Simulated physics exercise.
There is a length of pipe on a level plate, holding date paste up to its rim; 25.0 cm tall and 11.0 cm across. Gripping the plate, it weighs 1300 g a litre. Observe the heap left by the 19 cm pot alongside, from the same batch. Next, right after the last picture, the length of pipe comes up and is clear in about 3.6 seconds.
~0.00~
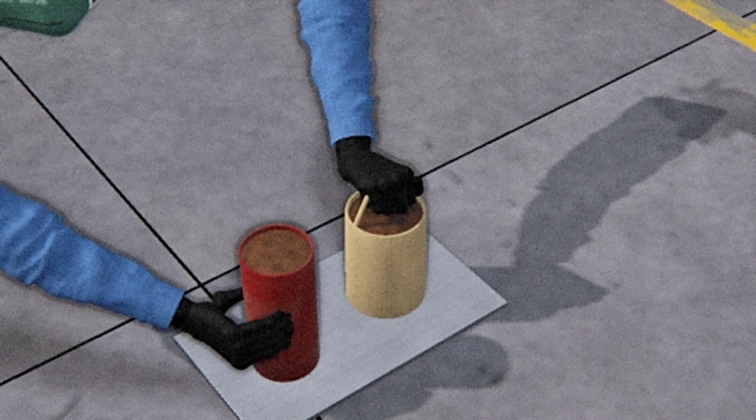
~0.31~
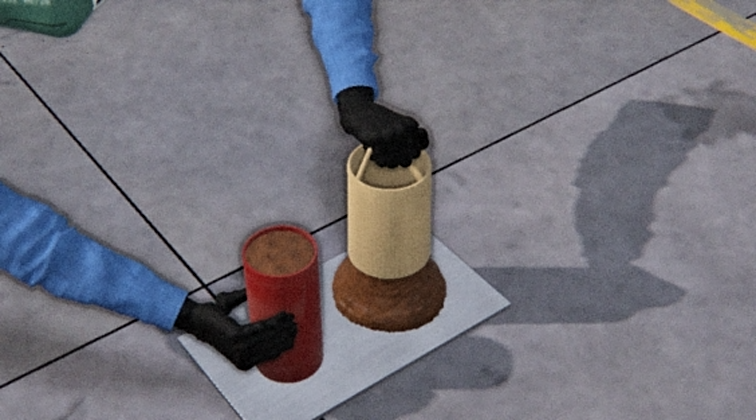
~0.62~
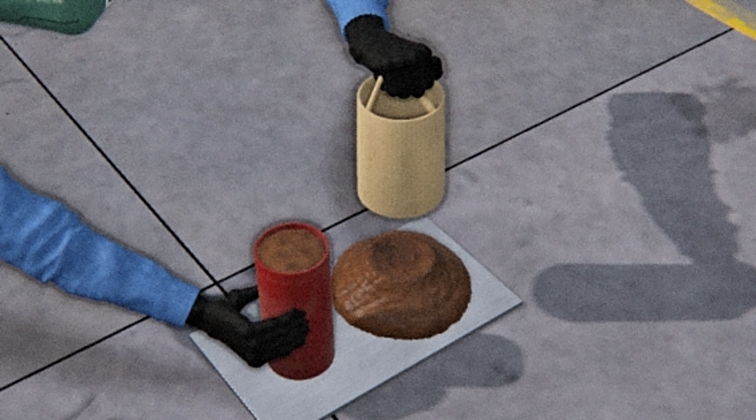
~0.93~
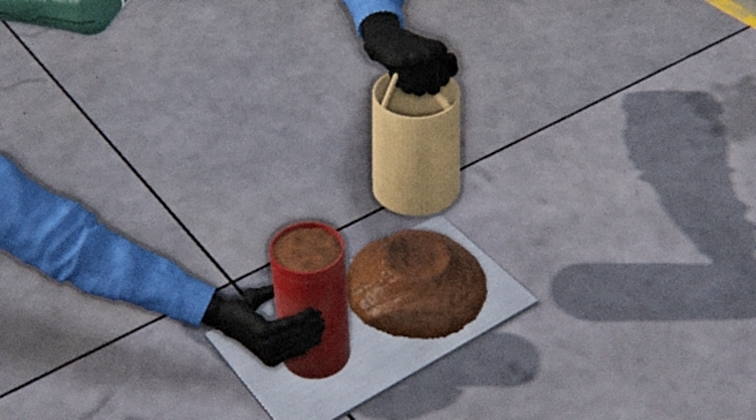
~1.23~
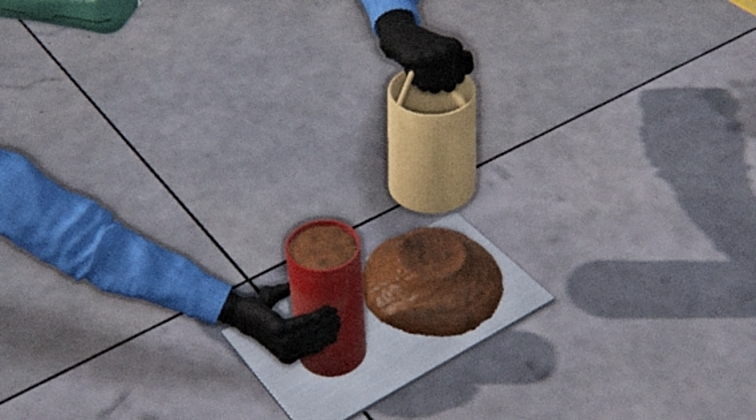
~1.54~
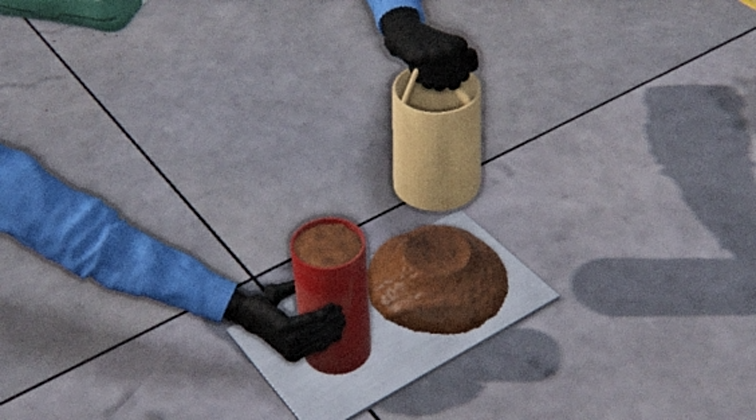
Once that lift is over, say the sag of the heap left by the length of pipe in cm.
It is around 15 centimetres.
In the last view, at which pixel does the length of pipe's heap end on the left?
That point lies close to (264, 358) in the last picture.
After 2.4 s, the length of pipe is up 5.4 cm; the date paste has come down 5.9 cm to 19 cm and is 20 cm wide.
After 3.3 s, the length of pipe is up 15 cm; the date paste has come down 15 cm to 10 cm and is 25 cm wide.
After 4.2 s, the length of pipe is up 25 cm; the date paste has come down 15 cm to 10 cm and is 25 cm wide.
After 5.3 s, the length of pipe is clear; the date paste has come down 15 cm to 10 cm and is 25 cm wide.
After 5.8 s, at rest, the length of pipe is clear; the date paste has come down 15 cm to 10 cm and is 25 cm wide.
